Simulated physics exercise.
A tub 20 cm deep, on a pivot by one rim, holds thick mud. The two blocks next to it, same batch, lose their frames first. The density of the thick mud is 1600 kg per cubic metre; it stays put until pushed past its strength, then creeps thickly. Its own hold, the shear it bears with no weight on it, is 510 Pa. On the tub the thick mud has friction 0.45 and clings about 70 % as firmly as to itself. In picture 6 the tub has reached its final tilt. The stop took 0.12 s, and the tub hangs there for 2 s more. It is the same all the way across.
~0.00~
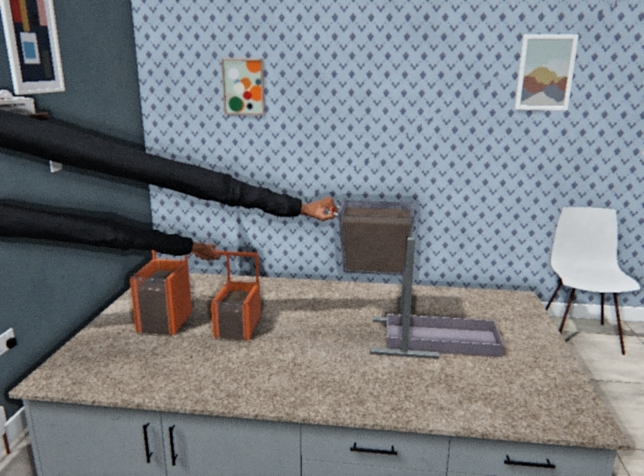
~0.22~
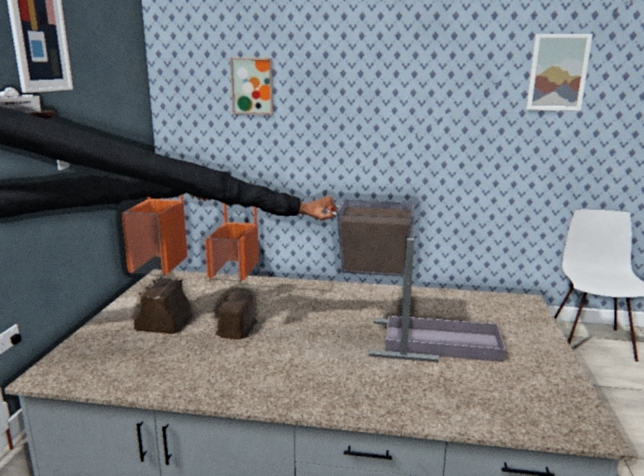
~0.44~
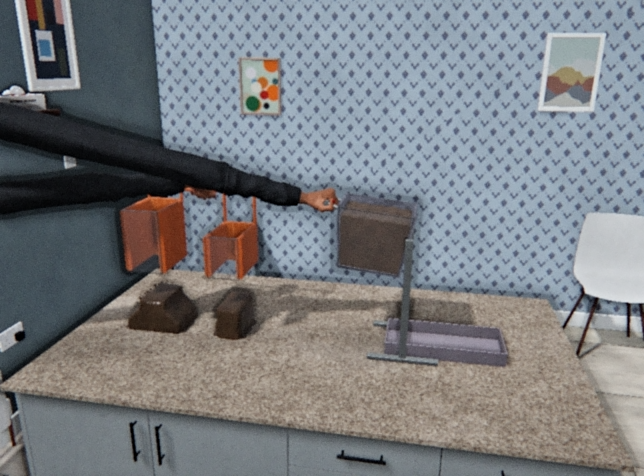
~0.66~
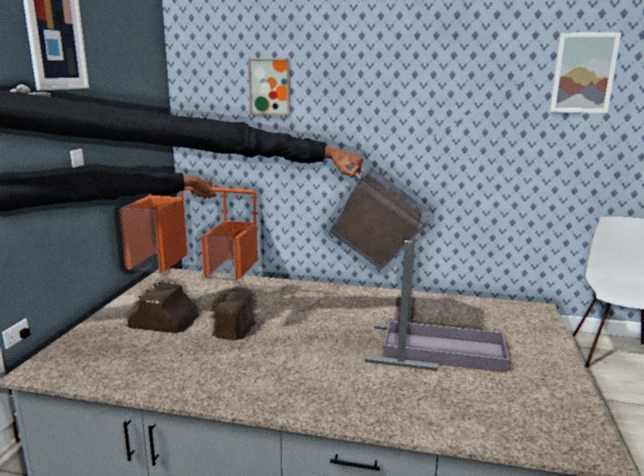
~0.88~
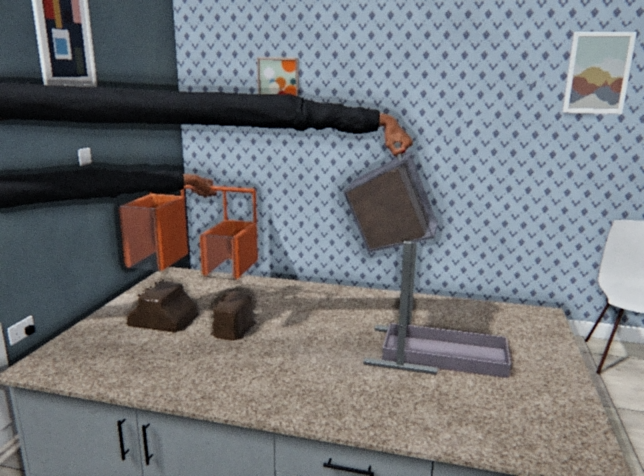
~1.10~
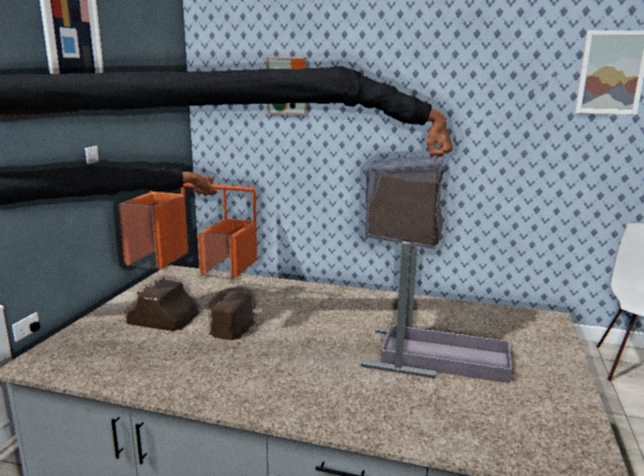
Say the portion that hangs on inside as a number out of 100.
It comes to some 38 %.
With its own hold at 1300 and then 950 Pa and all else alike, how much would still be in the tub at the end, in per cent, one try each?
In turn about 100 %, 60 %.
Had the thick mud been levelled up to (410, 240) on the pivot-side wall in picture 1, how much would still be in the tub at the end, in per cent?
It would be near 60 %.
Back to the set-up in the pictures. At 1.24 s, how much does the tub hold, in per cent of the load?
About 70 %.
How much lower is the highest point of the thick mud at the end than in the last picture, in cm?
Roughly 11 cm.
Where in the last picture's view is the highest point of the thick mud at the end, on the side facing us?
Near (389, 213).
By 1.24 s, the tub is at 89 degrees and holds 72 %.
By 1.41 s, the tub is at 89 degrees and holds 46 %.
By 1.58 s, the tub is at 89 degrees and holds 38 %.
By 1.75 s, the tub is at 89 degrees and holds 38 %.
By 3.10 s, at the end, the tub is at 89 degrees and holds 38 %.
